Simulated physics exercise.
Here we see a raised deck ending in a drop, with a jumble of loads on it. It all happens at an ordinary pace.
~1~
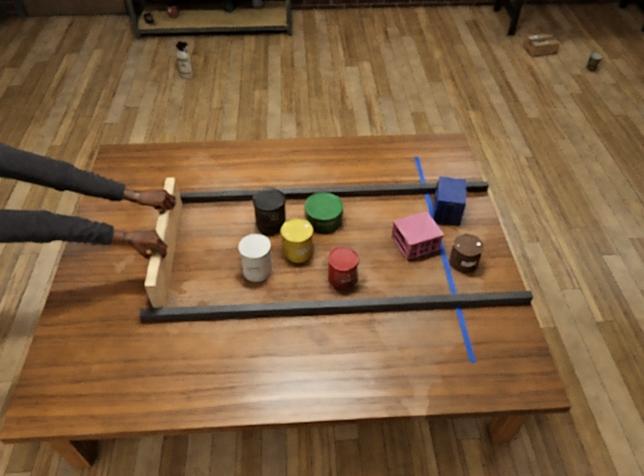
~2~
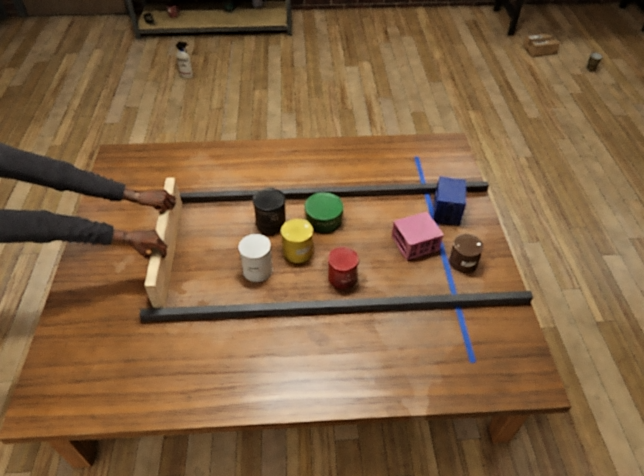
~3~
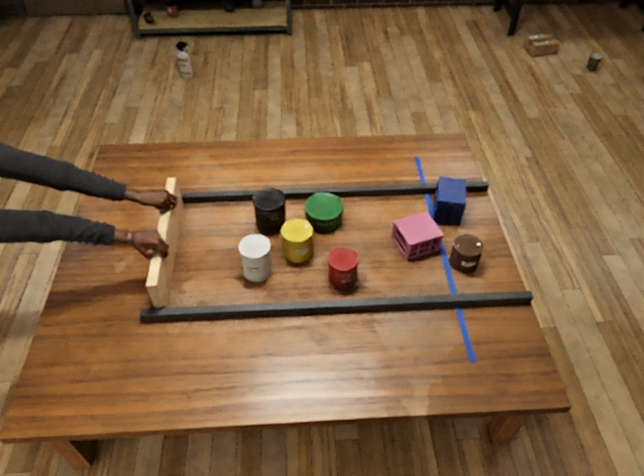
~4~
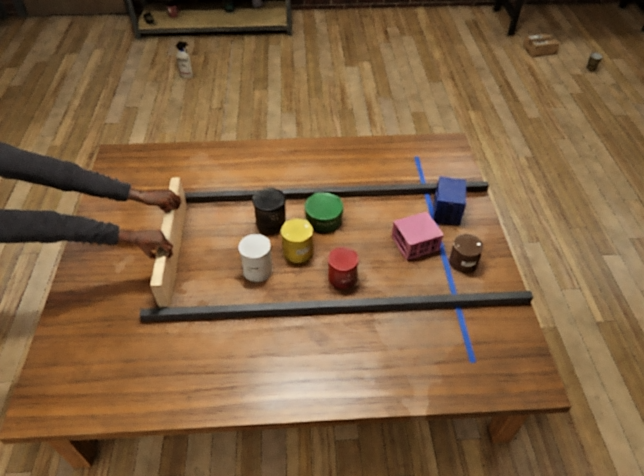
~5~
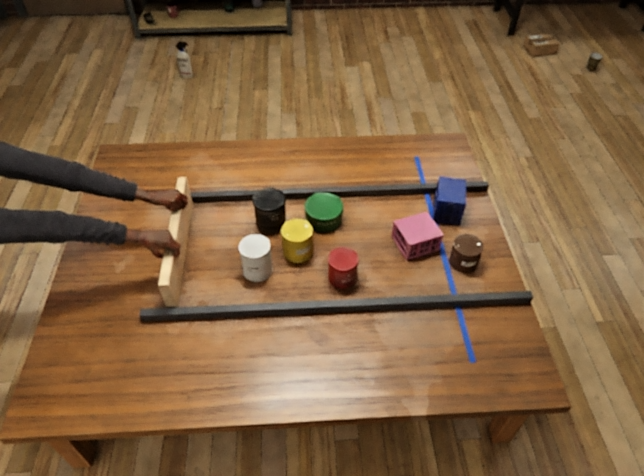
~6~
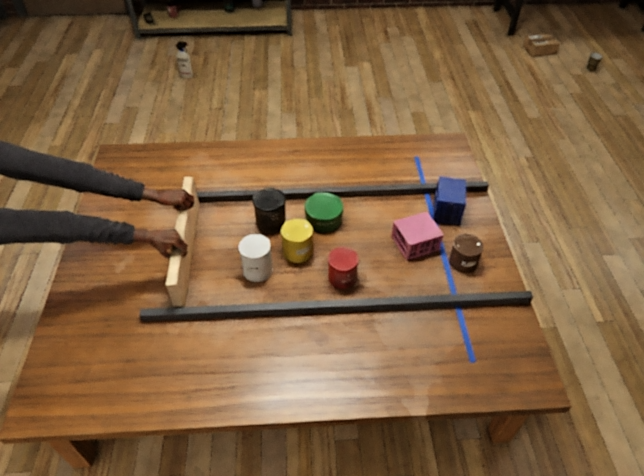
The footage shows two hands holding a wooden plank upright between dark rails on a table, then sliding it slightly right toward colored canisters, a pink crate and a blue block, which all stay still near blue tape.
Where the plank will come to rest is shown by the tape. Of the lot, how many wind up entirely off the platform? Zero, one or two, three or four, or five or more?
One, maybe two go over.
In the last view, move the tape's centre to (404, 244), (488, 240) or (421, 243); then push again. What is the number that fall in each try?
Down on the ground: 0, 4 and 0.
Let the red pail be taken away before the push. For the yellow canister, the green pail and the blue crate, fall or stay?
First, the yellow canister is safe; next, the green pail is safe; last, the blue crate takes the fall.
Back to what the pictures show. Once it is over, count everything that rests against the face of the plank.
It ends up touching 4.
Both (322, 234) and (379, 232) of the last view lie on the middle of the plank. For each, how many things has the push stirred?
By the first moment it's 5, by the second it's 7.
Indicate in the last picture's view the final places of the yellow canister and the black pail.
Final positions: Near (456, 227); near (450, 203).
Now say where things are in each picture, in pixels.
The first picture shows brown canister (466, 253); blue crate (449, 201); pink crate (417, 236); plank (166, 240); tape (440, 242).
The second picture shows blue crate (449, 201); green pail (324, 213).
The third picture shows pink crate (417, 236); yellow canister (298, 241).
The fourth picture shows brown canister (466, 253); plank (171, 240).
The fifth picture shows blue crate (449, 201); white canister (256, 258).
The sixth picture shows brown canister (466, 253); blue crate (449, 201); pink crate (417, 236); plank (184, 240); tape (440, 242).
Soon after, none off yet; brown canister at rest near (466, 253); blue crate at rest near (449, 201); pink crate at rest near (417, 236).
In the end, the number that fall off is one or two; gone, blue crate.
